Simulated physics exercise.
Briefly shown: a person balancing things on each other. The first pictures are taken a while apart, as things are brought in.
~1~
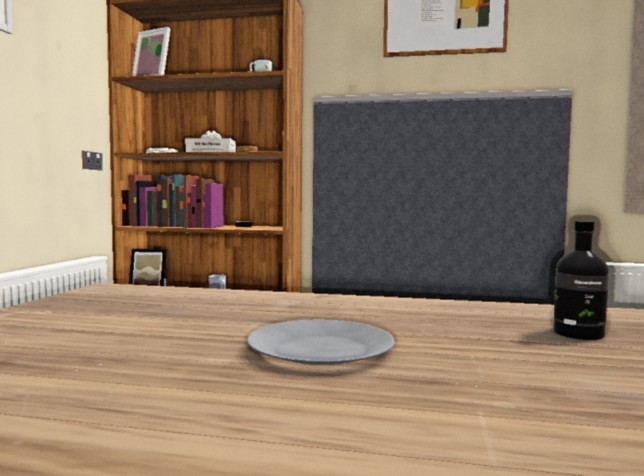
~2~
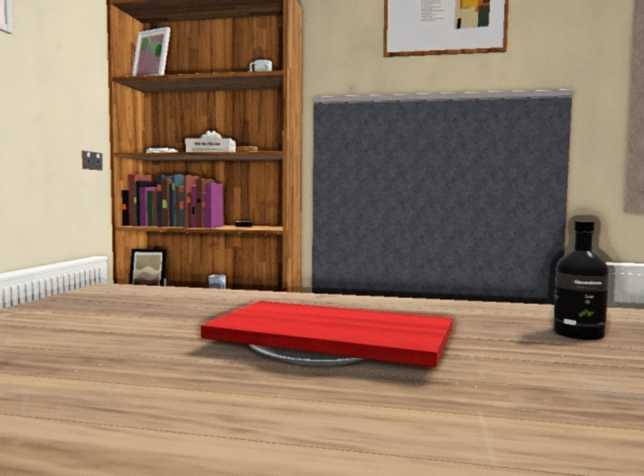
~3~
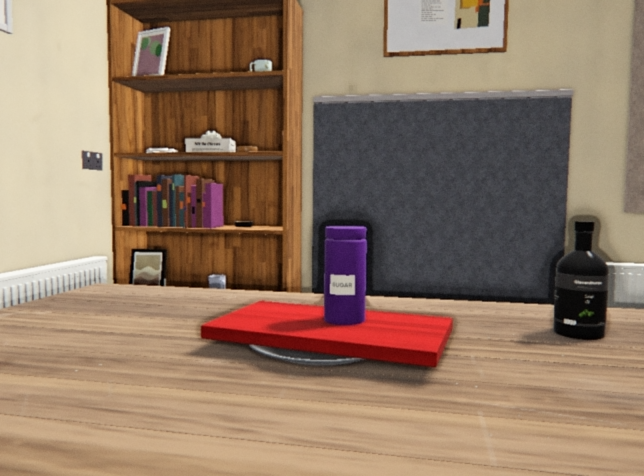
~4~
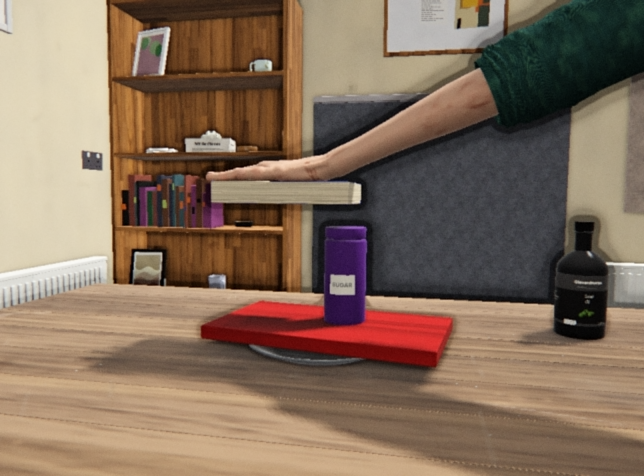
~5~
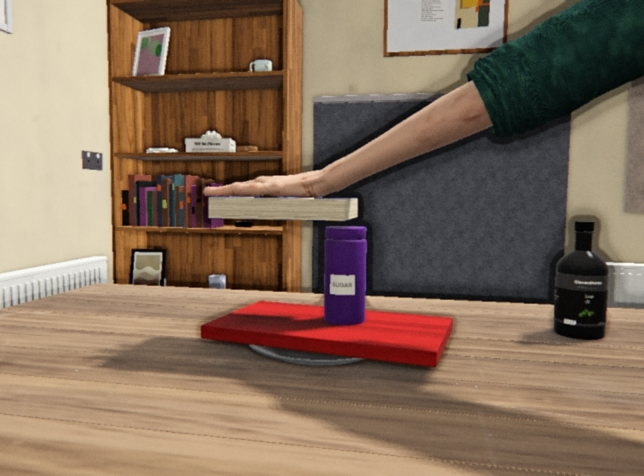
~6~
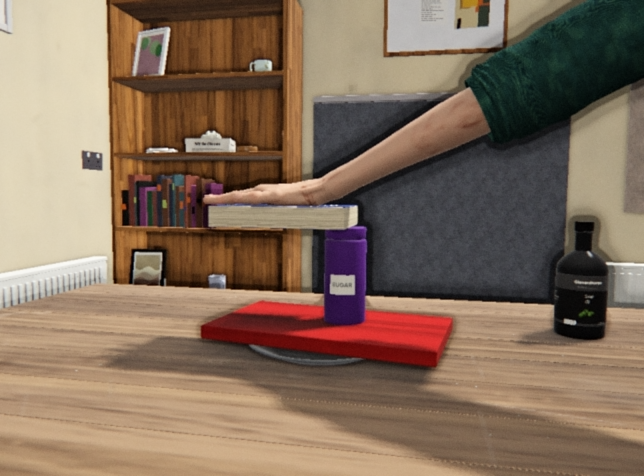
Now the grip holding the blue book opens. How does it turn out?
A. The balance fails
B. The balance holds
The balance fails.
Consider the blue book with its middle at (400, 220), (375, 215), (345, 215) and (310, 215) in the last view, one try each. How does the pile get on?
Topples over, topples over, stays standing, topples over.
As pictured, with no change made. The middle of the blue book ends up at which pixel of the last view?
Close to pixel (291, 261).
Then, 0.20 s after the last picture, blue book tipped 23° from how it was near (286, 232).
Then, 0.30 s after the last picture, blue book now fallen.
At rest, fallen, blue book; left askew, purple jar; the other 3 in place. Seen from the same camera at the end, blue book near (291, 261). The pile loses its balance.
